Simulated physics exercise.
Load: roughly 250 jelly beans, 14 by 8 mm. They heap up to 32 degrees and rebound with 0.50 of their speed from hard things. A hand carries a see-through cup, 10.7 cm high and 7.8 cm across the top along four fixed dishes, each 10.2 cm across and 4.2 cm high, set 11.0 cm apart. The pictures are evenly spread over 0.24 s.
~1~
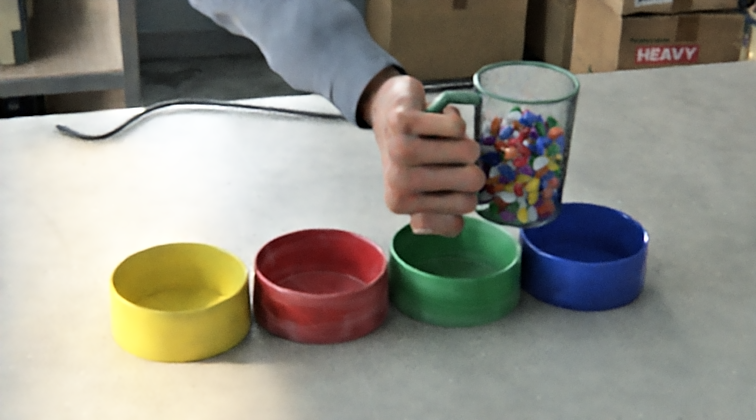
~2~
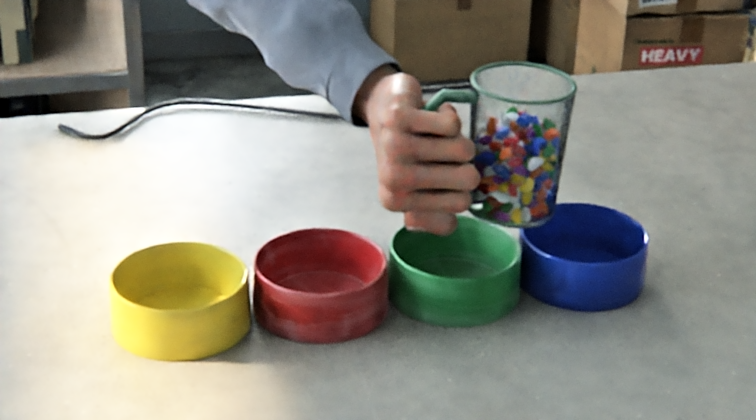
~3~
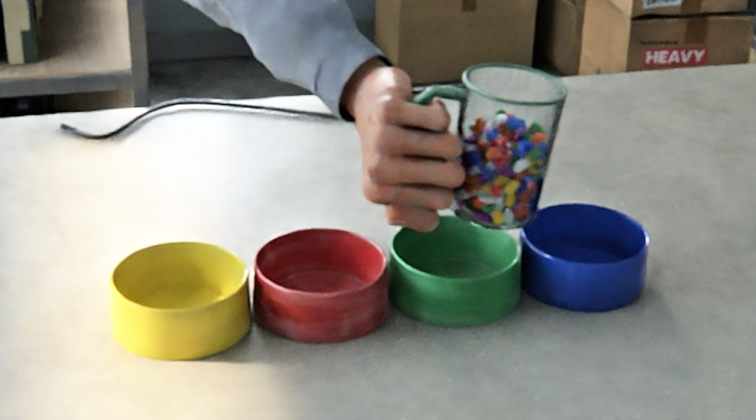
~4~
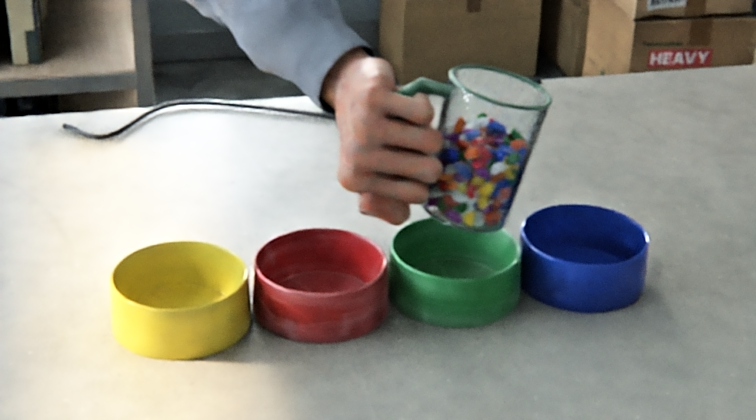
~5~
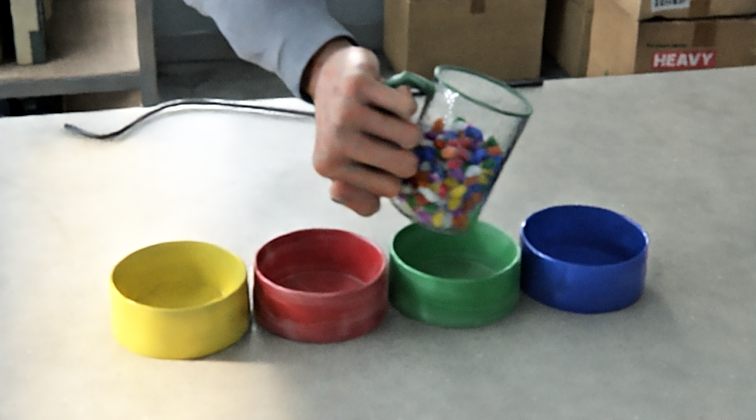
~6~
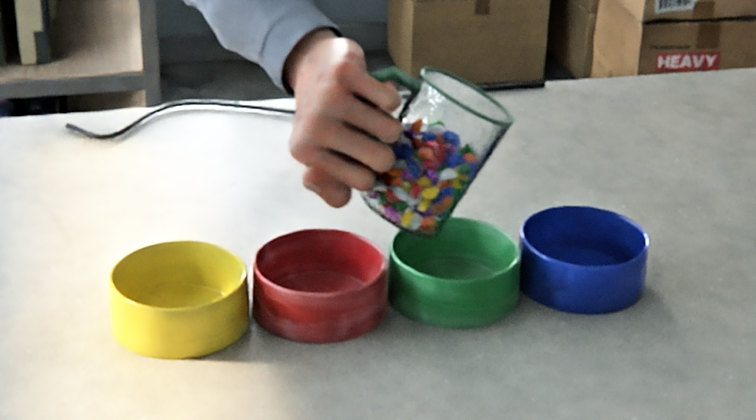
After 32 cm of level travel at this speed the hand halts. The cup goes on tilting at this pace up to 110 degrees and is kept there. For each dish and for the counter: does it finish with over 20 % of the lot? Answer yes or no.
Red: No, blue: No, green: No, yellow: Yes, counter: No.
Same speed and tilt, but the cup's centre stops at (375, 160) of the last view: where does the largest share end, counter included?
The winner: Green.
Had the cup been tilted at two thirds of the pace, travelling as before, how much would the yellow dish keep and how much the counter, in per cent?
In that case yellow 100, counter 0.
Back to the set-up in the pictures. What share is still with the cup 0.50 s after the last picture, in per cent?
Roughly 95 per cent.
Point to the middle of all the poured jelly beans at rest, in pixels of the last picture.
Near (191, 293).
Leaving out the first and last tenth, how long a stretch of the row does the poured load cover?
Some 6 cm.
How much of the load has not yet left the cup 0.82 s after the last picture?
Some 75 per cent of the load.
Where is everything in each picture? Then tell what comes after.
The first frame shows cup at (522, 146), tilt 0 degrees, lip at (575, 78), moved 0.0 cm; middle of the pieces at (521, 162); blue dish at (584, 233); green dish at (456, 246); red dish at (321, 261); yellow dish at (179, 276).
The second frame shows cup at (517, 146), tilt 2 degrees, lip at (572, 80), moved 0.4 cm; middle of the pieces at (516, 163).
The third frame shows cup at (503, 148), tilt 6 degrees, lip at (562, 85), moved 1.5 cm; middle of the pieces at (501, 165).
The fourth frame shows cup at (481, 150), tilt 13 degrees, lip at (547, 94), moved 3.3 cm; middle of the pieces at (477, 167).
The fifth frame shows cup at (457, 152), tilt 21 degrees, lip at (529, 104), moved 5.2 cm; middle of the pieces at (450, 170).
The sixth frame shows cup at (433, 155), tilt 28 degrees, lip at (509, 115), moved 7.1 cm; middle of the pieces at (423, 172); blue dish at (584, 236); green dish at (455, 248); red dish at (320, 261); yellow dish at (178, 274).
Then, 0.30 s after the last picture, tilt 75 degrees; cup holds 100 %.
Then, 0.50 s after the last picture, tilt 106 degrees; cup holds 95 %.
Then, 0.82 s after the last picture, tilt 110 degrees; cup holds 75 %, yellow 25 %.
In the end, red 0 %, blue 0 %, green 0 %, yellow 100 %, counter 0 %.
